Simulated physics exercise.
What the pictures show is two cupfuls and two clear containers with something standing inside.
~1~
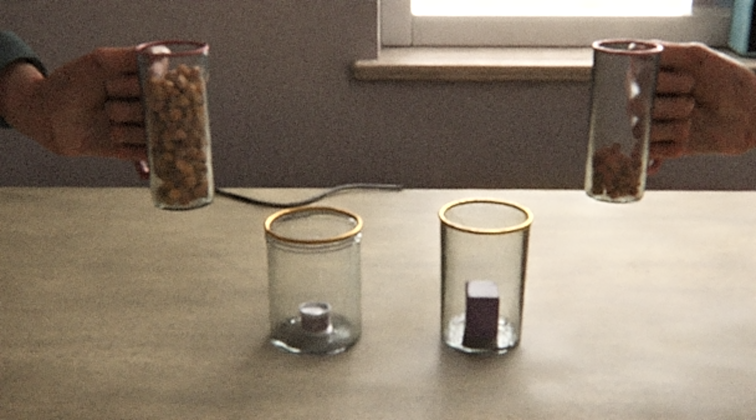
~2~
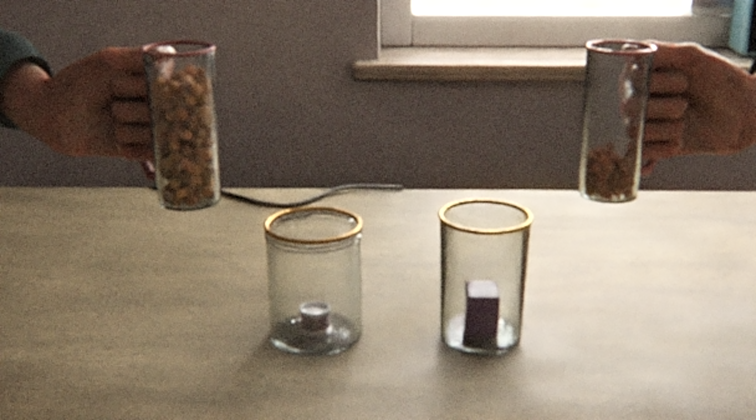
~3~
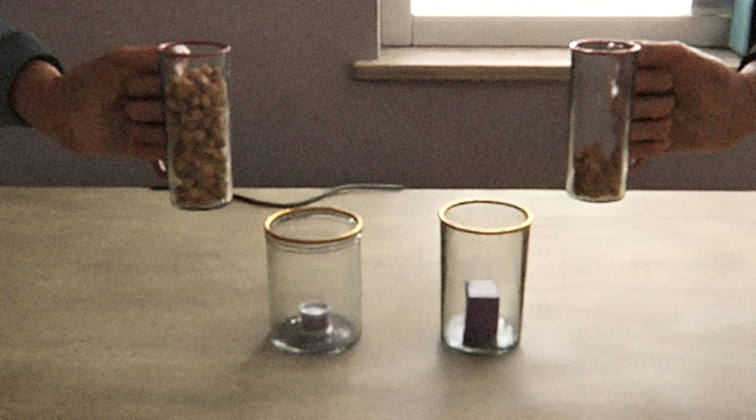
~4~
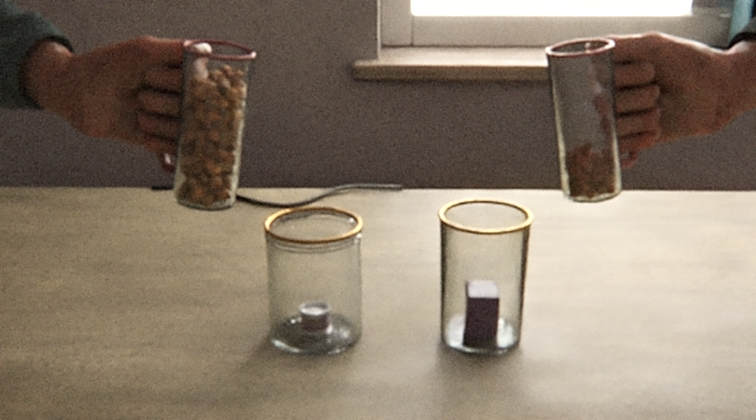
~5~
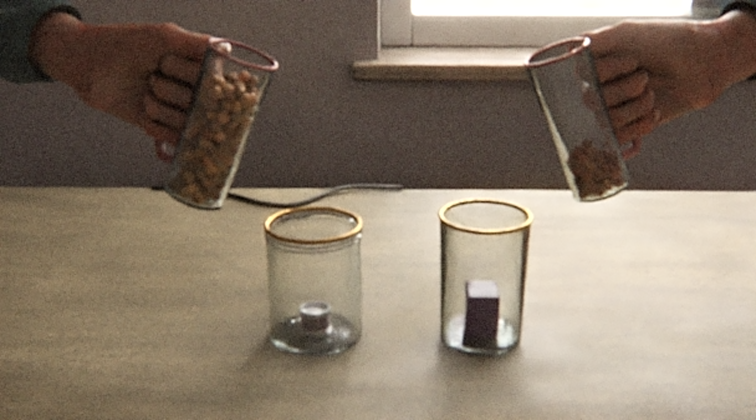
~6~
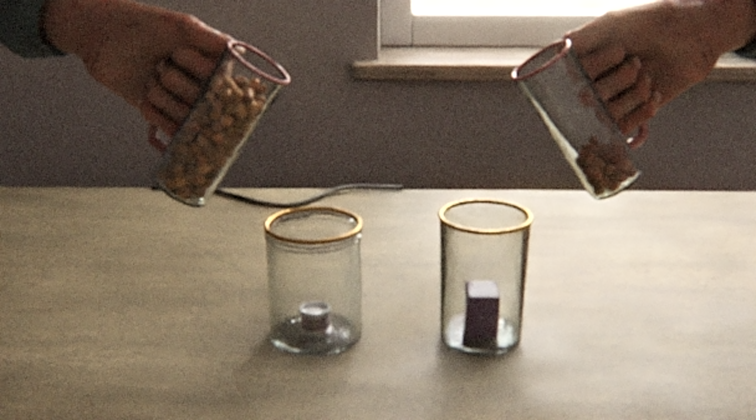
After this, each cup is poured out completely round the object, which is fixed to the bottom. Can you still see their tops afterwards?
In the end left thing: I think it will be smothered completely; right thing: I think it will rise above the heap.
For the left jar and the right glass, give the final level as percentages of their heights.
I'd say the left reaches about 50 in a hundred of its height, and the right about 30 in a hundred.
Then, 0.35 s after the last picture, left jar empty, all of its cupful still in the cup; right glass empty, all of its cupful still in the cup.
Then, 0.73 s after the last picture, left jar nearly empty, nearly all of its cupful still in the cup; right glass empty, all of its cupful still in the cup.
Then, 1.17 s after the last picture, left jar a third full, a stray few of its cupful still in the cup; right glass nearly empty, none of its cupful still in the cup.
At rest, left jar half full (surface near (314, 278)), nothing beside it; right glass a third full (surface near (482, 298)), nothing beside it; the left thing is covered; the right thing is still showing.
